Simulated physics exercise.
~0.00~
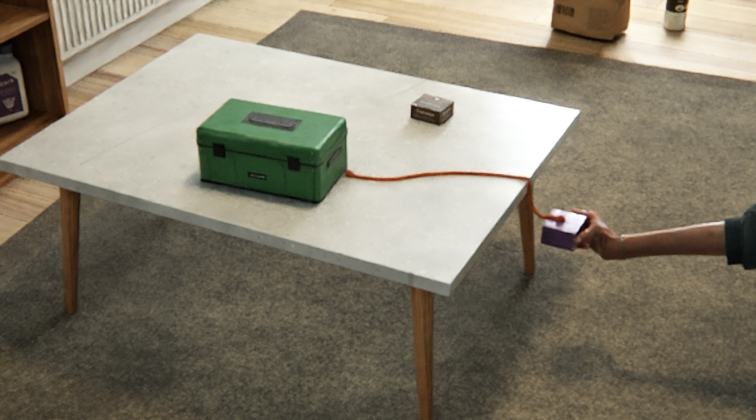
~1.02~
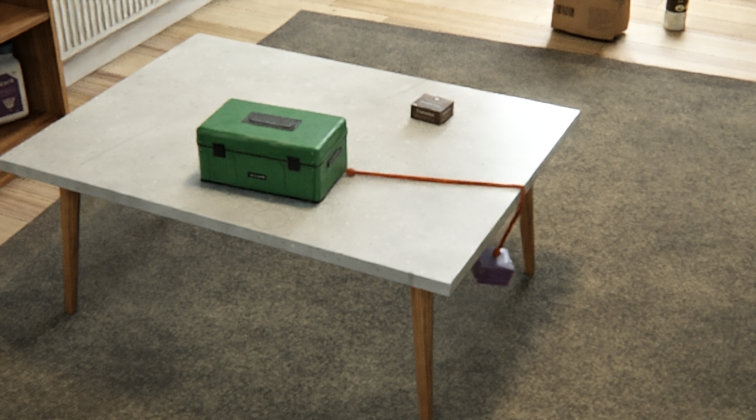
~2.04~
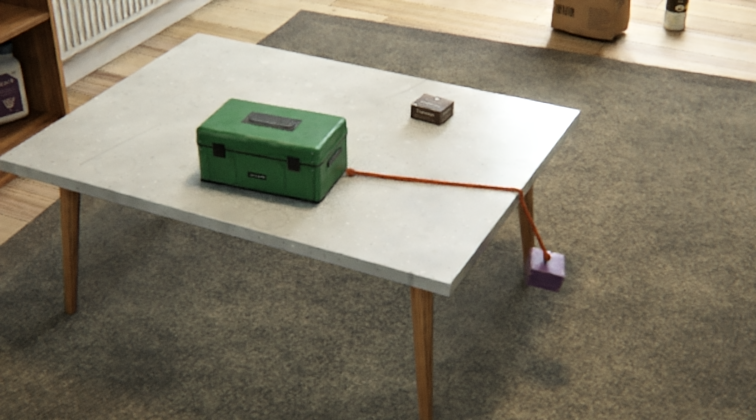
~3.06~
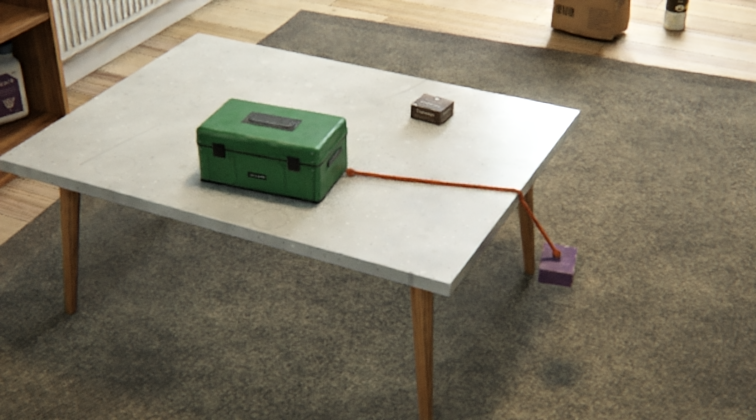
A hand beside a table let go of a purple block tied by an orange cord to a green toolbox, and the block dropped, swung left then right, and ended hanging off the edge while the toolbox and brown box stayed put.
